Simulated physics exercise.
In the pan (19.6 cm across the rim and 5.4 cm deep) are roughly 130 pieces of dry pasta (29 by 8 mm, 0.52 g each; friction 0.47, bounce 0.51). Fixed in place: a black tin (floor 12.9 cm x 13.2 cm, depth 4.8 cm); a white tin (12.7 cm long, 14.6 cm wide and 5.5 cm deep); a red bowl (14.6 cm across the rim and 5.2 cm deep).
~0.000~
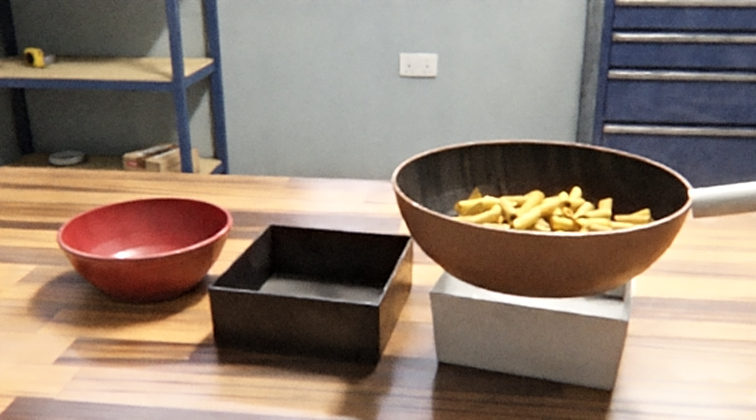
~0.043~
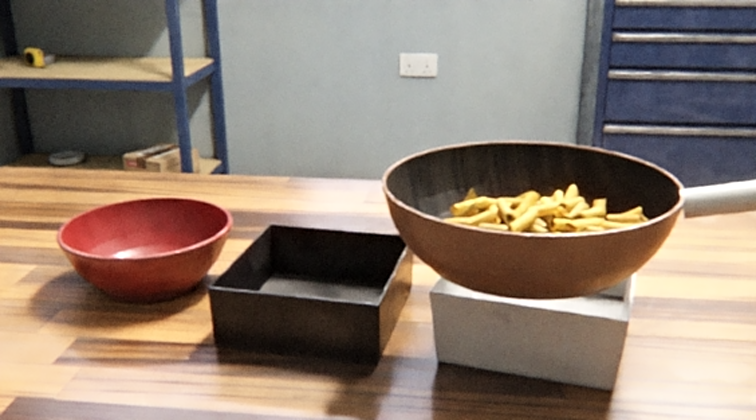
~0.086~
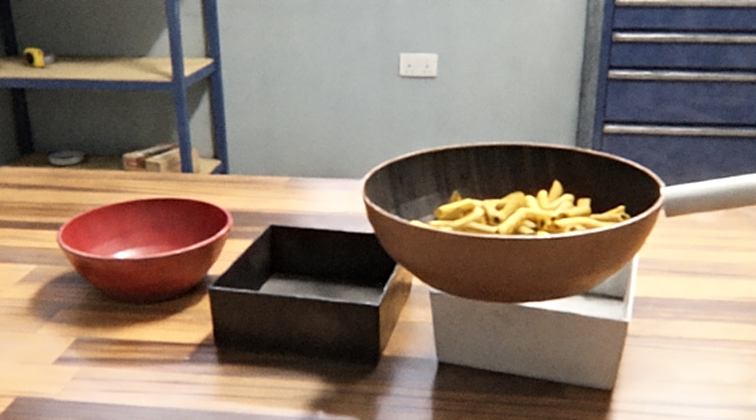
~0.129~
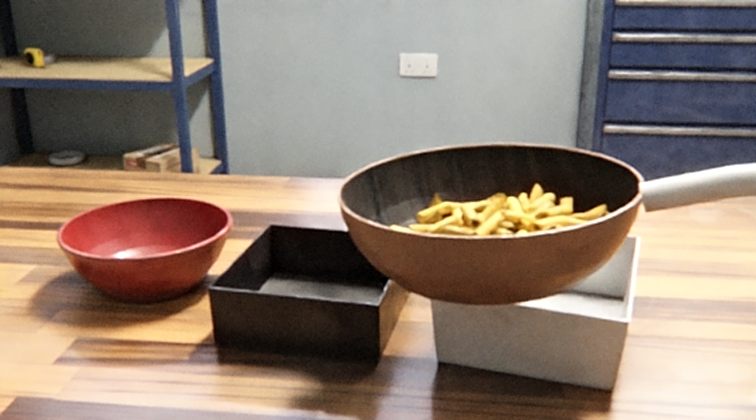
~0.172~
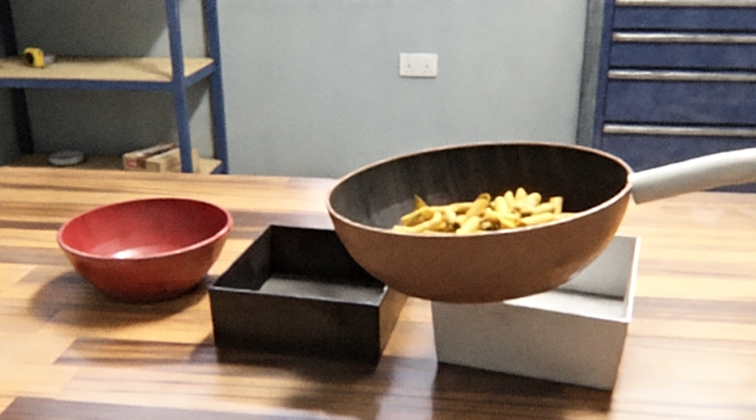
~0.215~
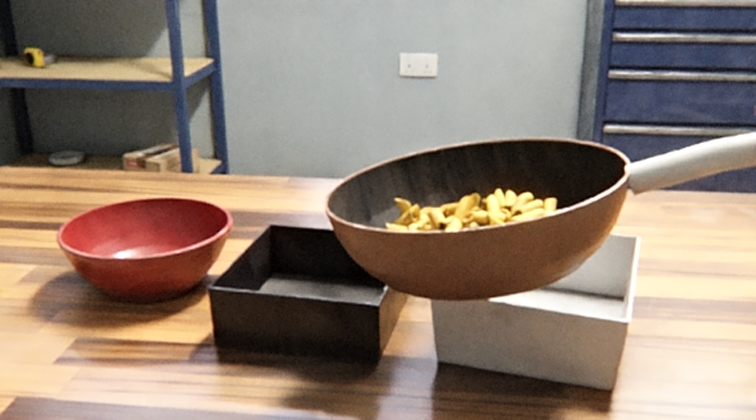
A brown pan of yellow pasta pieces slides left above the tins and tilts slightly left.
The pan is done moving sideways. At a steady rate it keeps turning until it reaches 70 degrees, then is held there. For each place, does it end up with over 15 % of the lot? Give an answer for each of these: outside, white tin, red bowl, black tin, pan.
Outside: No, white tin: No, red bowl: No, black tin: No, pan: Yes.
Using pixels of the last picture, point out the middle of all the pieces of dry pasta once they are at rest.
Roughly (404, 236).
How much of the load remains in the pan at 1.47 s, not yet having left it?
Share remaining: Approx. 100 %.
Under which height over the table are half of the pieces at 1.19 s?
I'd say close to 12 centimetres.
Then, at 0.59 s, tilt 31 degrees; pan 100 %; middle of all pieces near (470, 216).
Then, at 0.90 s, tilt 49 degrees; pan 100 %; middle of all pieces near (428, 221).
After 1.19 s, tilt 66 degrees; pan 100 %; middle of all pieces near (420, 222).
After 1.47 s, tilt 70 degrees; pan 100 %; middle of all pieces near (405, 232).
By 2.1 s all is still; outside 0 %, white tin 0 %, red bowl 0 %, black tin 0 %, pan 95 %.
